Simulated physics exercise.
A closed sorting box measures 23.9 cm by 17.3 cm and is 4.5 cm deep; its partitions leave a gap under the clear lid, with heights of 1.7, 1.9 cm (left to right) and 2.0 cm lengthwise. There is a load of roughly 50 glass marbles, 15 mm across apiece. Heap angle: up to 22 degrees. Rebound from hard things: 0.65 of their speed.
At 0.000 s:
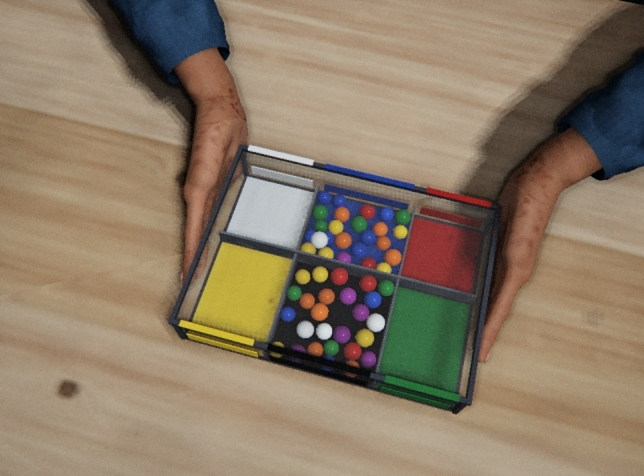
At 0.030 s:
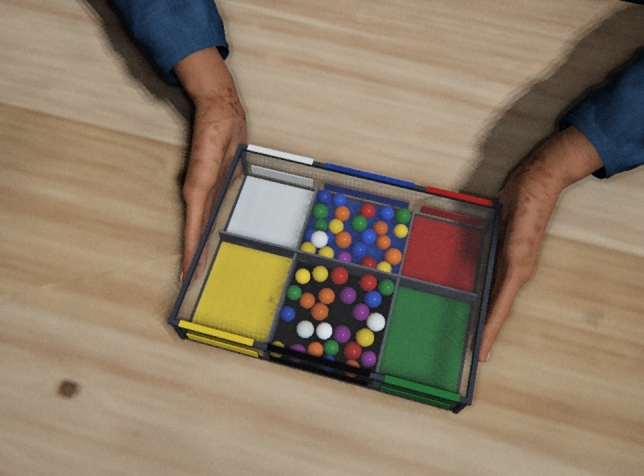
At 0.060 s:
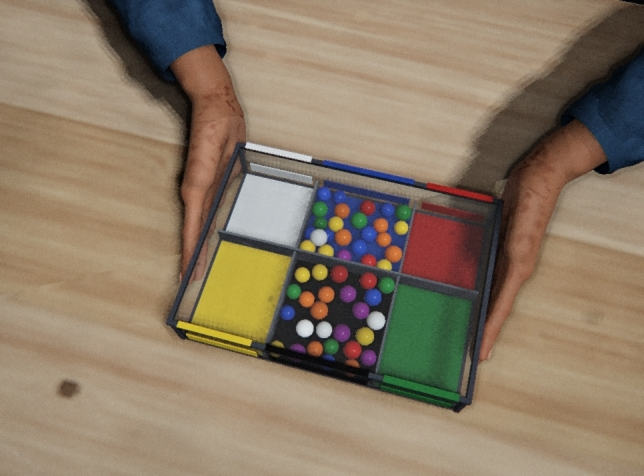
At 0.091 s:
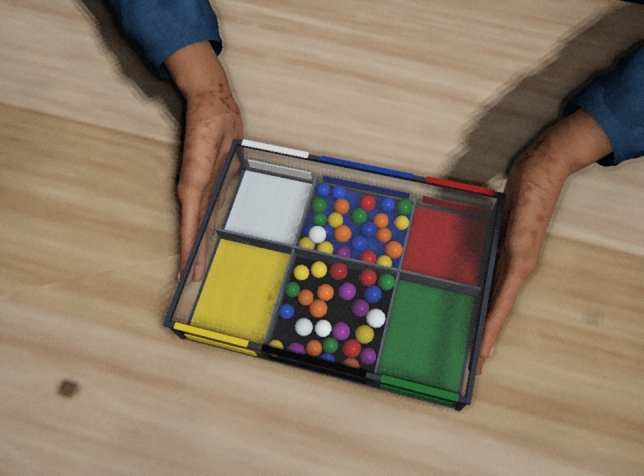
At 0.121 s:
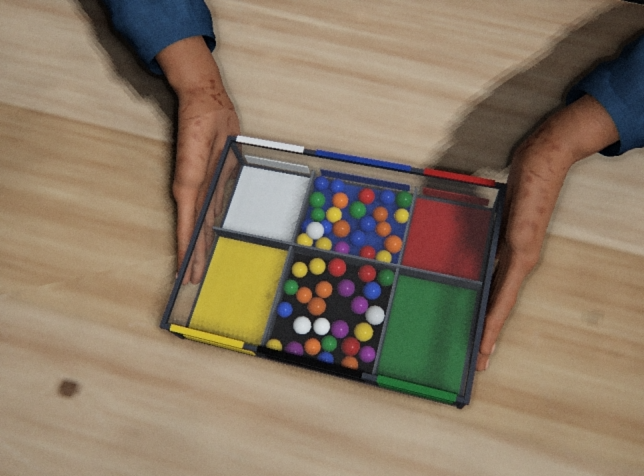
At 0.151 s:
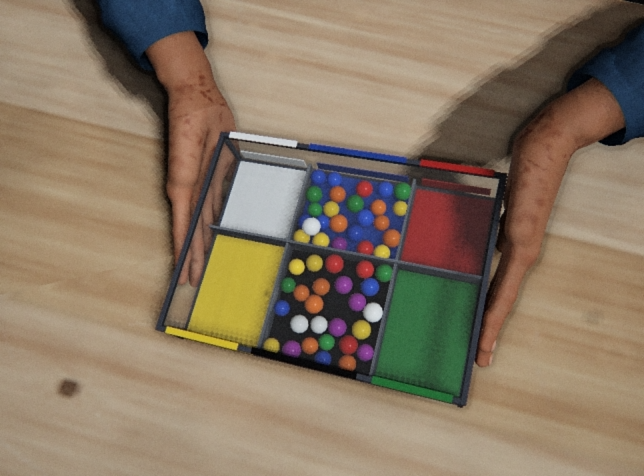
Two hands held a clear-lidded box of colorful marbles above a wooden table and tilted it slightly toward the left front corner, while the marbles barely shifted in the blue and black middle sections.
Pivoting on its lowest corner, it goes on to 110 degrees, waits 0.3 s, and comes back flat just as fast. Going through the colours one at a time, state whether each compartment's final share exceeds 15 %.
Red: Does not exceed; blue: Does not exceed; green: Does not exceed; yellow: Exceeds; white: Does not exceed; black: Exceeds.
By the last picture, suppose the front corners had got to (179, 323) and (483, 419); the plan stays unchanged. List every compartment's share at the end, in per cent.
Result - red: 5 %; blue: 0 %; green: 80 %; yellow: 0 %; white: 0 %; black: 20 %.
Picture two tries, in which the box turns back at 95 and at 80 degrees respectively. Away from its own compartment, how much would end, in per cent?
About 75 and about 55 per cent, in that order.
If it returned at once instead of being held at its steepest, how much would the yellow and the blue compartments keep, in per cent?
That would leave yellow with 75 percent and blue with 0 percent.
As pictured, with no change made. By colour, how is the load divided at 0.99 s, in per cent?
Red 0 %, blue 5 %, green 0 %, yellow 50 %, white 10 %, black 35 %.
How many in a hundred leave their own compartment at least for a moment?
Estimate: Around 70 %.
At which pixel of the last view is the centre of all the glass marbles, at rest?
About (253, 301).
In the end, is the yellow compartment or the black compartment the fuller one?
I'd say the yellow side has more in it.
After 0.99 s, tilt 110 degrees; blue 5 %, yellow 50 %, white 10 %, black 35 %.
After 1.54 s, tilt 61 degrees; yellow 70 %, black 30 %.
After 2.16 s, tilt 0 degrees; yellow 70 %, black 30 %.
By 2.9 s all is still; red 0 %, blue 0 %, green 0 %, yellow 70 %, white 0 %, black 30 %.
